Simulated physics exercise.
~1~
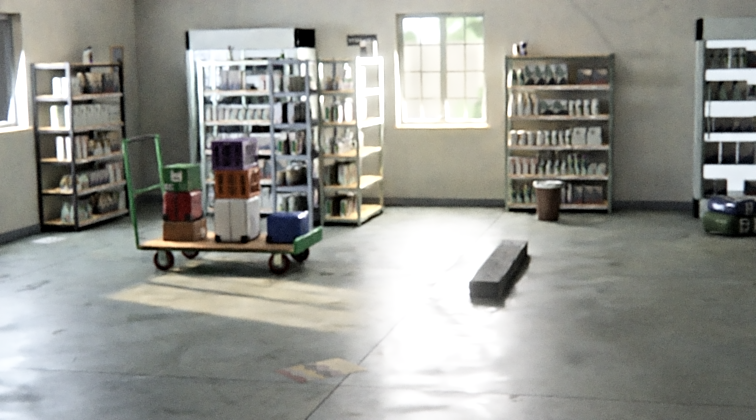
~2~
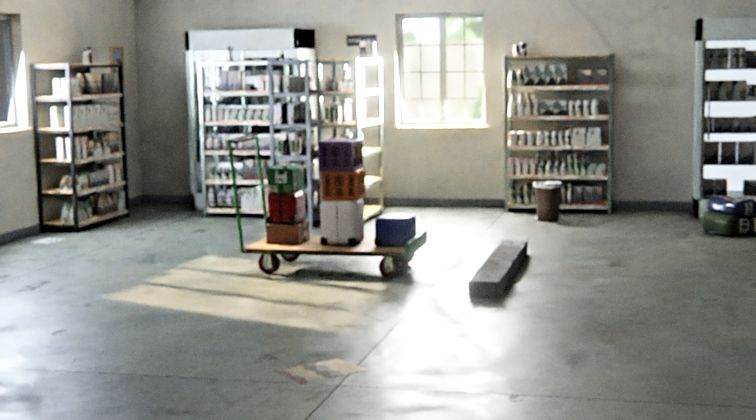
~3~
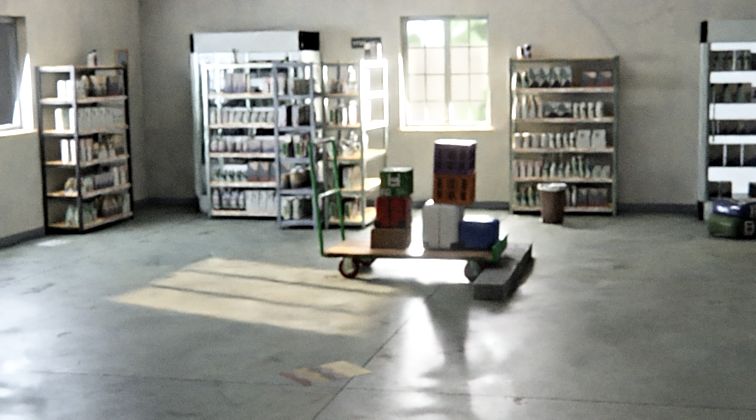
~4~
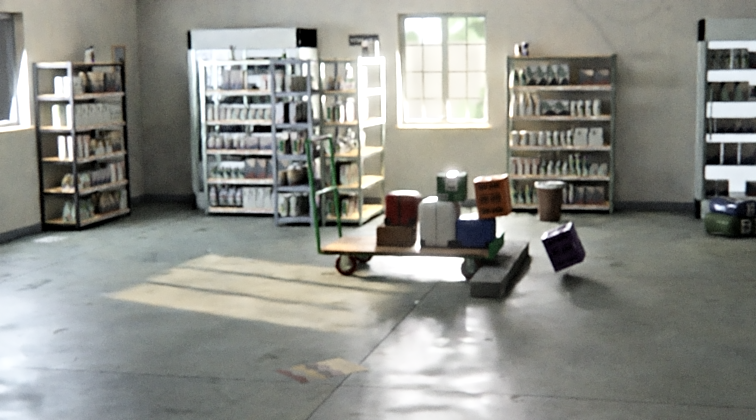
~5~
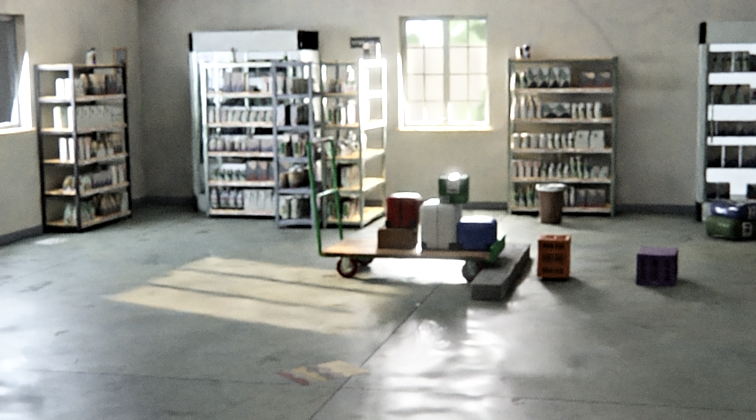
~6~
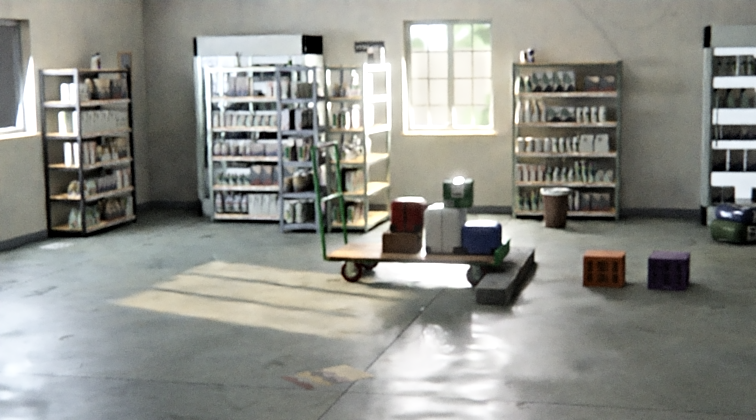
To begin with, a flat trolley with a green handle rolls right across a concrete floor past shelves, carrying stacked crates, cases, a green parcel and a brown carton. Its front wheels meet a low dark kerb and it stops abruptly. The purple and orange crates pitch forward off the white suitcase and tumble over the kerb, while the green parcel shifts from the red suitcase onto the white one. The two crates land and slide farther right. They end side by side on the floor, with the other pieces still aboard the halted trolley.
